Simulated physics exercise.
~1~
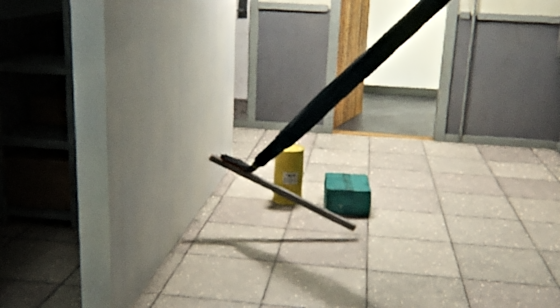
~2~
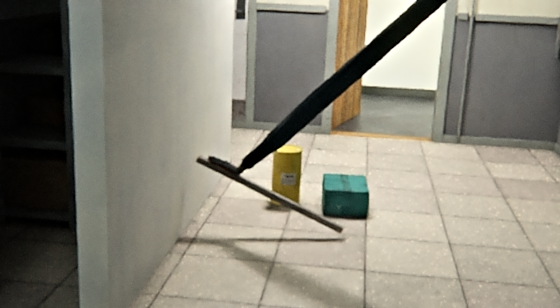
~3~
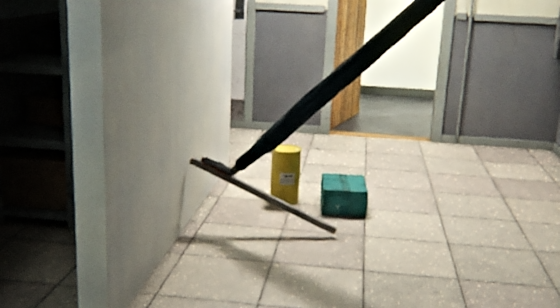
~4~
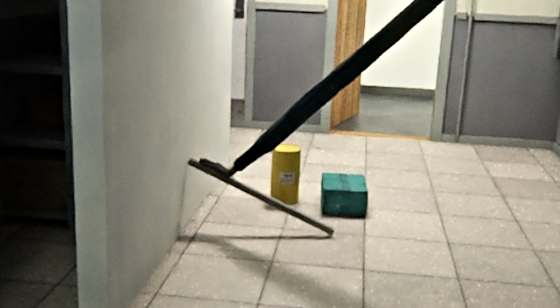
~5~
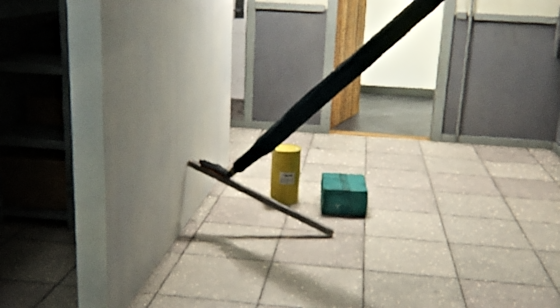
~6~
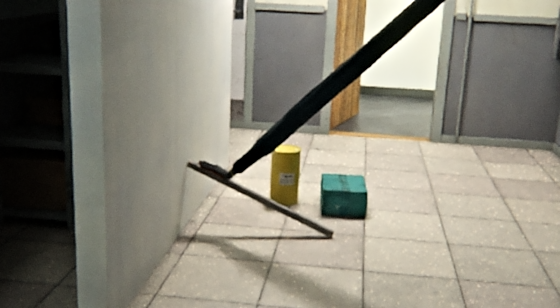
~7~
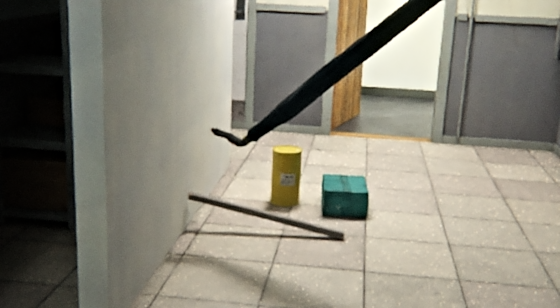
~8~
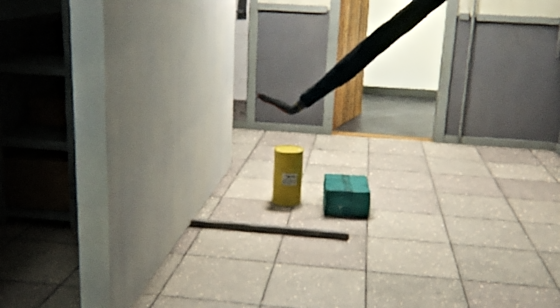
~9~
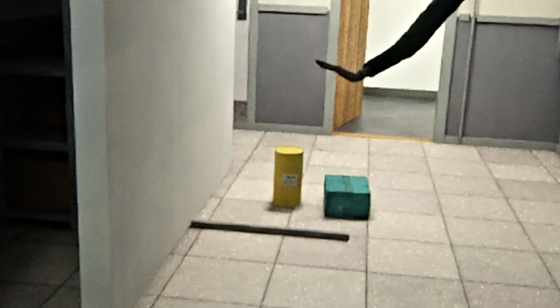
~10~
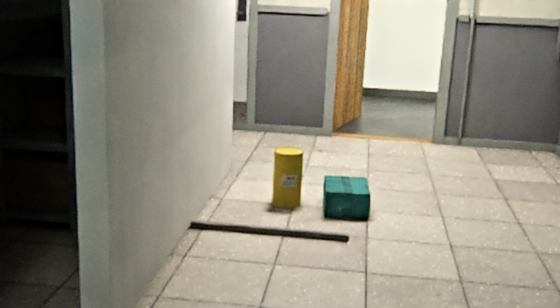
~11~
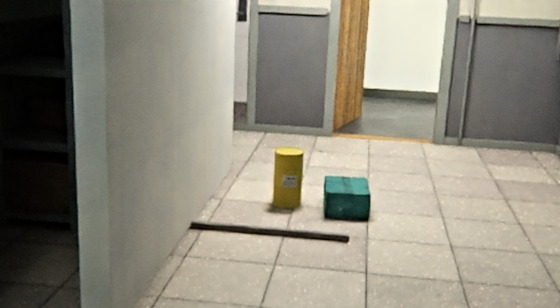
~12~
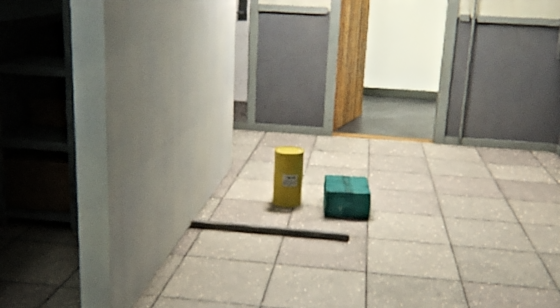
At first, a dark-sleeved arm reaches in from the upper right, holding a long grey pole at a slant above a tiled floor, with a yellow canister and a turquoise box standing behind it. The hand moves the pole a little to the left, bringing its raised end against the pale wall, and holds it there briefly. Then the fingers let go and draw back, and the pole slides down the wall until it lies flat on the tiles. The arm withdraws out of view, leaving the pole on the floor and the canister and box still standing in their places.
